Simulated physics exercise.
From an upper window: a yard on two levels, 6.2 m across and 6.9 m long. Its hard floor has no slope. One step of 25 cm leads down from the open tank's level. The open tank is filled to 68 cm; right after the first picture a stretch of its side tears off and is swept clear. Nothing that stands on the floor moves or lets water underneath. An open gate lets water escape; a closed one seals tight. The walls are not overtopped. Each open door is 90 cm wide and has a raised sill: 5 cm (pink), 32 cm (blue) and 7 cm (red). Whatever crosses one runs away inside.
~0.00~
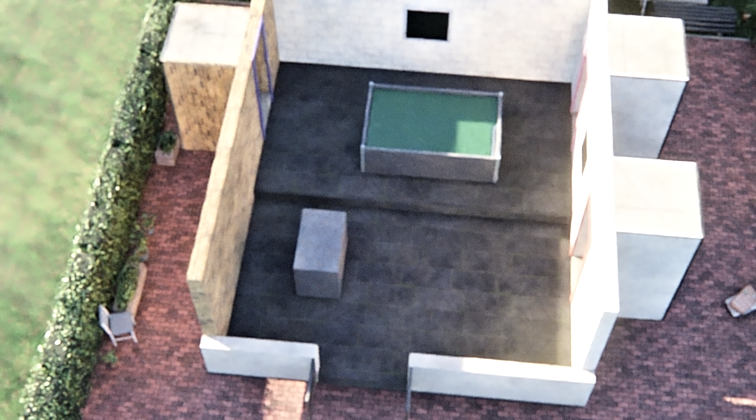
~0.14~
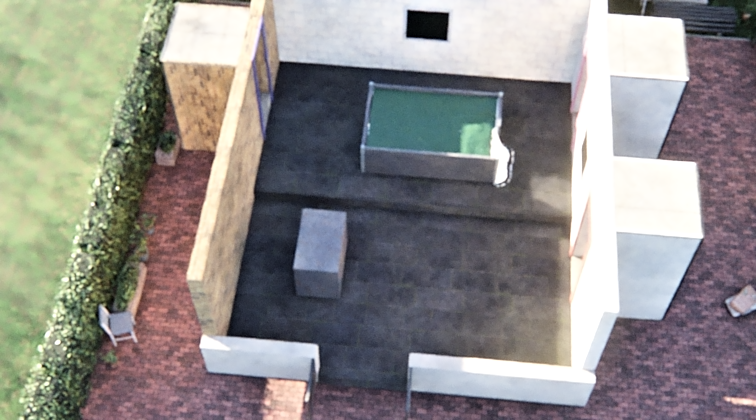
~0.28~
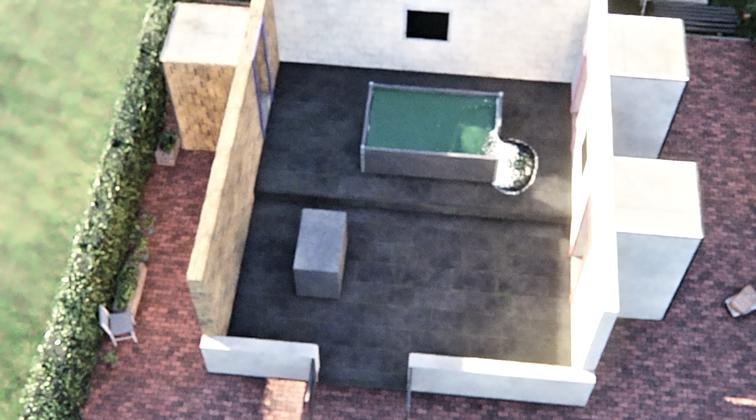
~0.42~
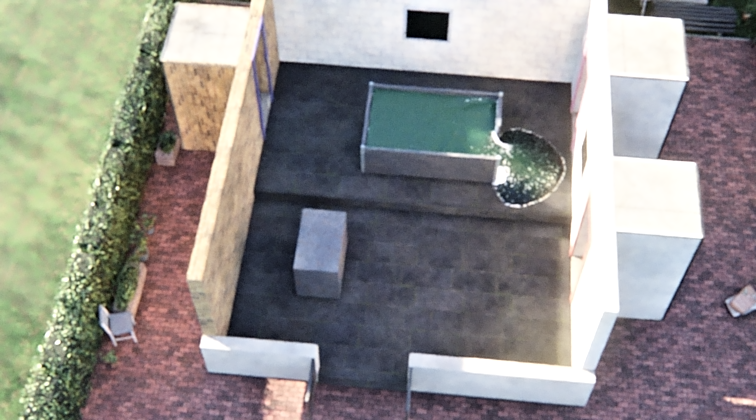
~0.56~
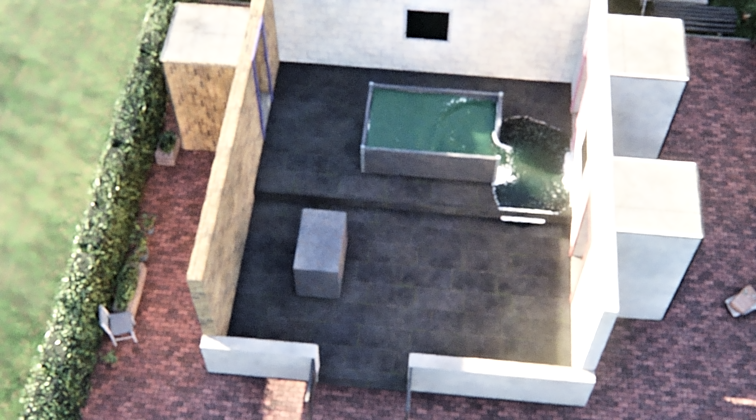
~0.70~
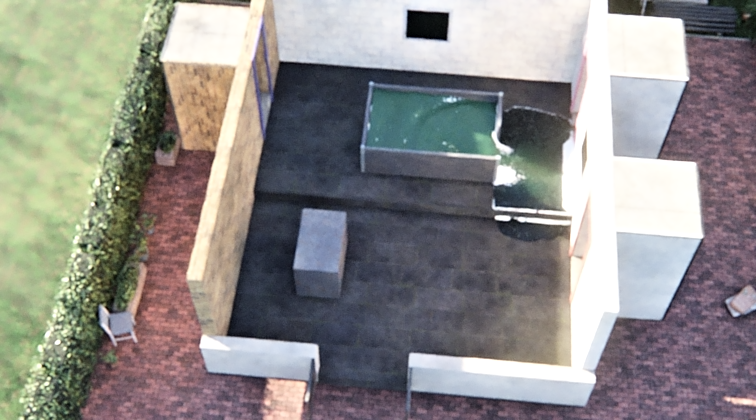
Green water lies still in an open tank in a walled yard with dark paving, then bursts out through the tank's right end. It fans across the upper floor in a rounded, foaming pool, reaches the right wall, and runs over the step onto the lower level while ripples cross the tank.
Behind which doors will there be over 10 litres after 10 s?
The water let in: At the pink door it exceeds the limit; at the blue door it keeps below the limit; at the red door it goes over the limit.
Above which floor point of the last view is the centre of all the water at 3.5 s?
At about (474, 180).
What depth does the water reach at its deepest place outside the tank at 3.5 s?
Up to some 26 cm.
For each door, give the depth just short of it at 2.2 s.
Depths in cm: Pink 17, blue 0, red 12.
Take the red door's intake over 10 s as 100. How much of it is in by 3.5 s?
Some 75 per cent by then.
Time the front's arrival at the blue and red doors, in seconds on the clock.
Blue 5.5 s, red 1.1 s.
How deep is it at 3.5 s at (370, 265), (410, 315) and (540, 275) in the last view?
In that order: 0, 0 and 7 cm.
After 1.4 s water covers 10 % of the floor and is deepest (40 cm) near (567, 180); pink door 17 cm at the sill, 23 L in, blue door not reached, red door 10 cm at the sill, 0 L in.
After 2.2 s water covers 20 % of the floor and is deepest (37 cm) near (558, 179); pink door 17 cm at the sill, 71 L in, blue door not reached, red door 12 cm at the sill, 5 L in.
After 3.5 s water covers 35 % of the floor and is deepest (26 cm) near (546, 384); pink door 13 cm at the sill, 131 L in, blue door not reached, red door 10 cm at the sill, 20 L in.
After 6.0 s water covers 65 % of the floor and is deepest (18 cm) near (567, 180); pink door 10 cm at the sill, 186 L in, blue door 6 cm at the sill, 0 L in, red door 7 cm at the sill, 25 L in.
After 10.0 s water covers 95 % of the floor and is deepest (12 cm) near (252, 214); pink door 6 cm at the sill, 214 L in, blue door 6 cm at the sill, 0 L in, red door 4 cm at the sill, 26 L in.
